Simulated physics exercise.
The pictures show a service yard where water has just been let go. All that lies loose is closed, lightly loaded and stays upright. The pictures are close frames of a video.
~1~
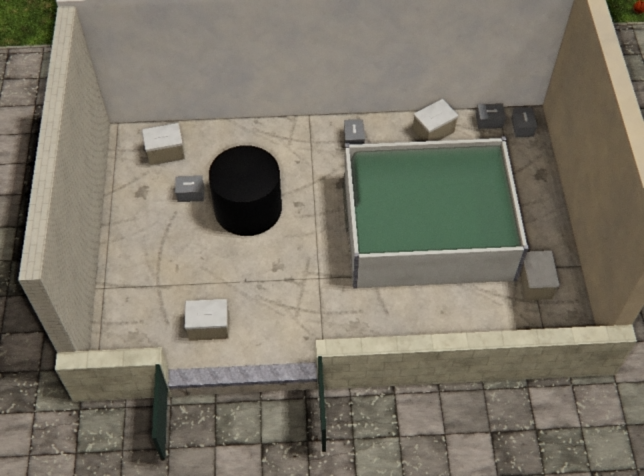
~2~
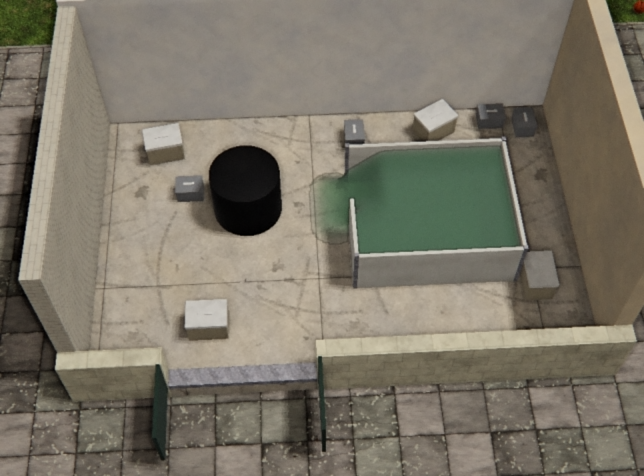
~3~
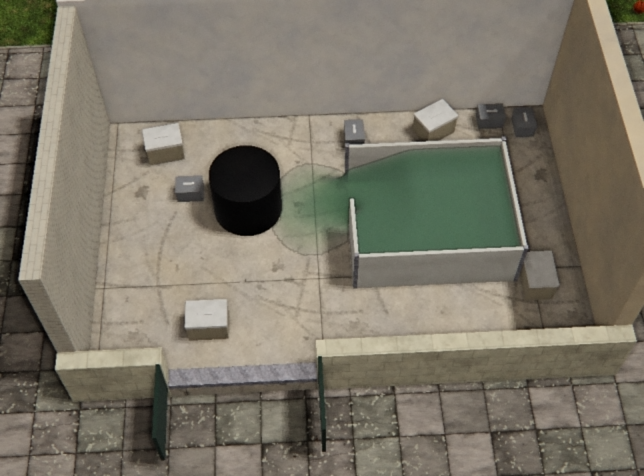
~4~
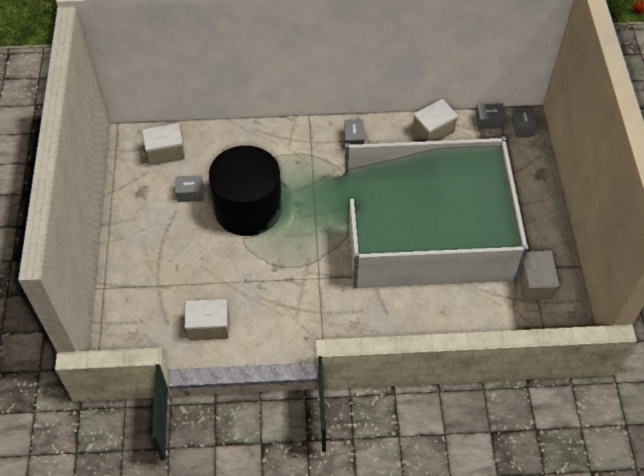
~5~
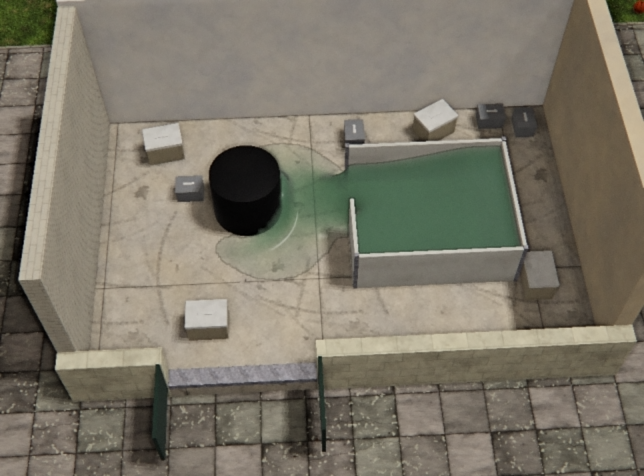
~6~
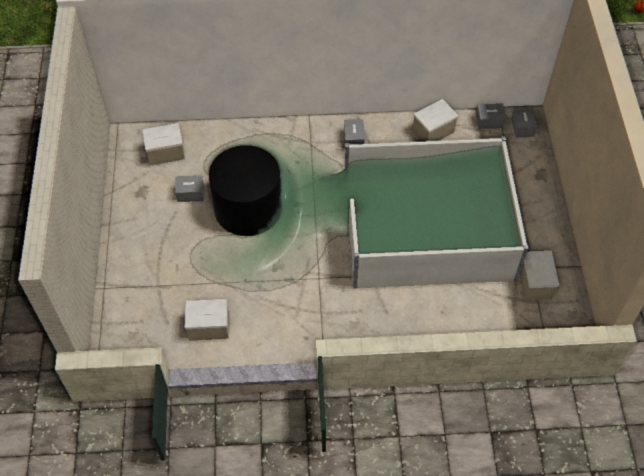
Green water poured out through a gap in the left side of a white-walled tank, spread across the yard floor to a black cylinder, and curled around it while the scattered boxes stayed still.
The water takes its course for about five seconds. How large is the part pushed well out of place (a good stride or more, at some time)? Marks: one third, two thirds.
It is between one and two thirds.
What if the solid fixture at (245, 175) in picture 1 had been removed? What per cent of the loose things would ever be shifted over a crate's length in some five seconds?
Close to 40 %.
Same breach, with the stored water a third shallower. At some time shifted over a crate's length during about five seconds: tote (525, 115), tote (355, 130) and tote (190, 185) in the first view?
In that order: Not that far, swept aside, swept aside.
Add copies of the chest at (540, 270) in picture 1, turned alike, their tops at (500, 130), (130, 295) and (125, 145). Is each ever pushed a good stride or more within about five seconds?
In turn: Never so far, moved that far, shifted that much.
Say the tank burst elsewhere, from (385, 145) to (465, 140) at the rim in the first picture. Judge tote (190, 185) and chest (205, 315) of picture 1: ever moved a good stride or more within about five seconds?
In that order: Pushed that far, no.
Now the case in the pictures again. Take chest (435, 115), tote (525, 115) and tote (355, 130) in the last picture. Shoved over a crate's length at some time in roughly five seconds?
In turn: Under that, less than that, pushed that far.
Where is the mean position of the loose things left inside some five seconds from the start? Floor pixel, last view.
Roughly at (419, 190).
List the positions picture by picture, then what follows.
The first picture shows a chest at (541, 268) rests on the ground; a tote at (492, 111) rests on the ground; 0 of 8 have shifted.
The second picture shows a chest at (541, 268), on the bottom; a tote at (492, 111) rests on the ground; 0 of 8 have shifted.
The third picture shows a chest at (541, 268), on the bottom; a tote at (492, 111), on the bottom; 0 of 8 have shifted.
The fourth picture shows a chest at (541, 268), on the bottom; a tote at (492, 111), on the bottom; 0 of 8 have shifted.
The fifth picture shows a chest at (541, 268), on the bottom; a tote at (492, 111), on the bottom; 0 of 8 have shifted.
The sixth picture shows a chest at (541, 268), on the bottom; a tote at (492, 111) rests on the ground; 0 of 8 have shifted.
A moment on, 0 of 8 are well off their spots; 0 afloat.
Next, 1 of 8 are well off their spots; 0 afloat.
Later, 3 of 8 are well off their spots; 1 afloat.
In the end, 3 of 8 are well off their spots, and 3 have been at some point; 5 afloat.
